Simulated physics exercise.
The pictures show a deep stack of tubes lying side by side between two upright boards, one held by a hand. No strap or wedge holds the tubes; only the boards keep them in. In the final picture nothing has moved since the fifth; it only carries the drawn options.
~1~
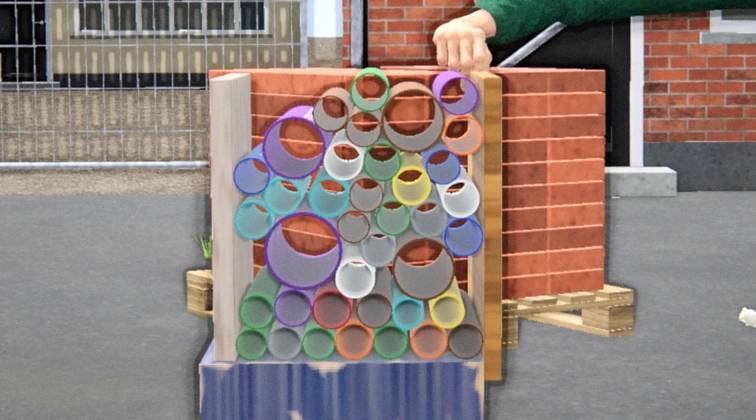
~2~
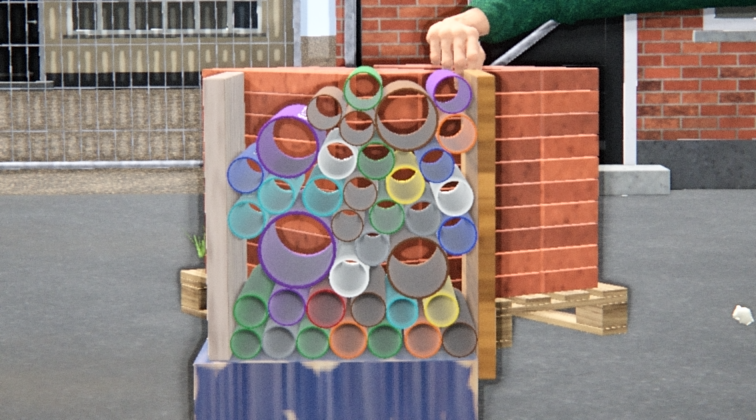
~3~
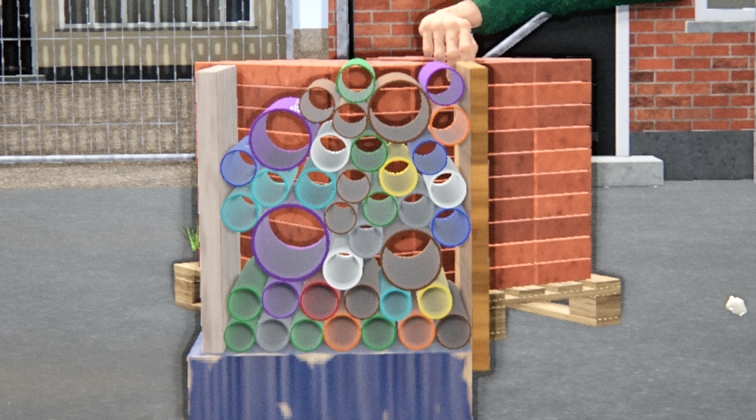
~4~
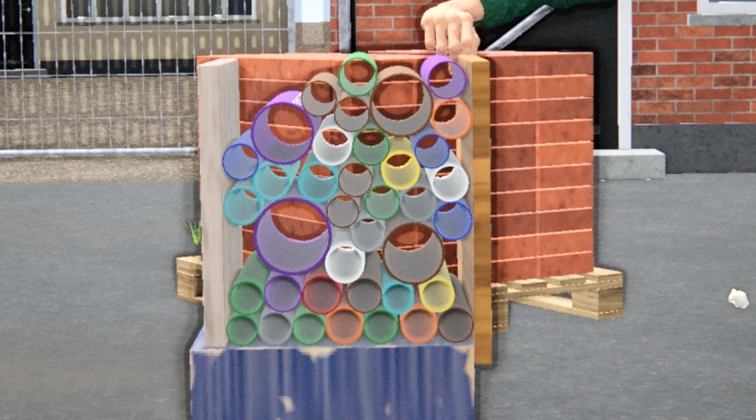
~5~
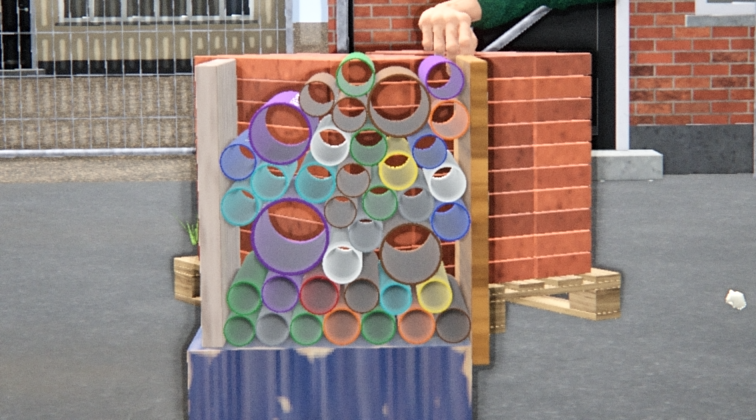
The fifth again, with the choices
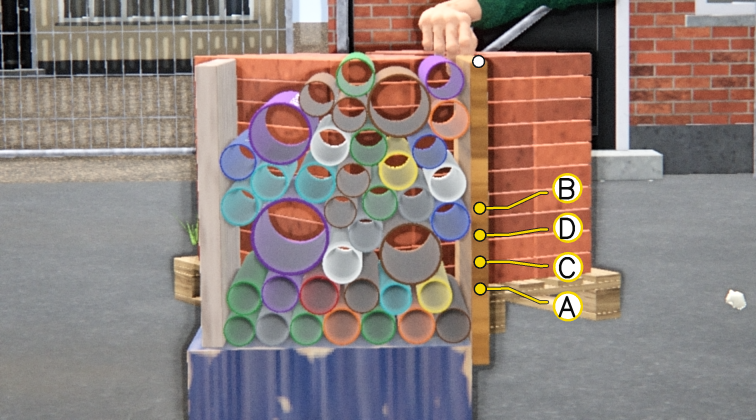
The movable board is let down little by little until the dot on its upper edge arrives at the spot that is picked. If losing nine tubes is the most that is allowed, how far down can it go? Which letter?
Stop at D.
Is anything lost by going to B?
At B: Yes.
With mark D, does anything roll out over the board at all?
Yes, at D.
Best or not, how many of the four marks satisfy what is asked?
The number is two.
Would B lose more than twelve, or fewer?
Fewer than twelve.
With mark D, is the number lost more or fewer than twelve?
Fewer than twelve.
On the marked copy, A at (481, 289); B at (480, 208); C at (480, 262); D at (480, 235); the white dot at (479, 61).
With D. Early on, top of the board (470, 136).
Further on, top of the board (471, 219).
At the end, top of the board (471, 234), about five out over the board.
As for the rest, A more than nine out over the board; B three out over the board; C ten out over the board.
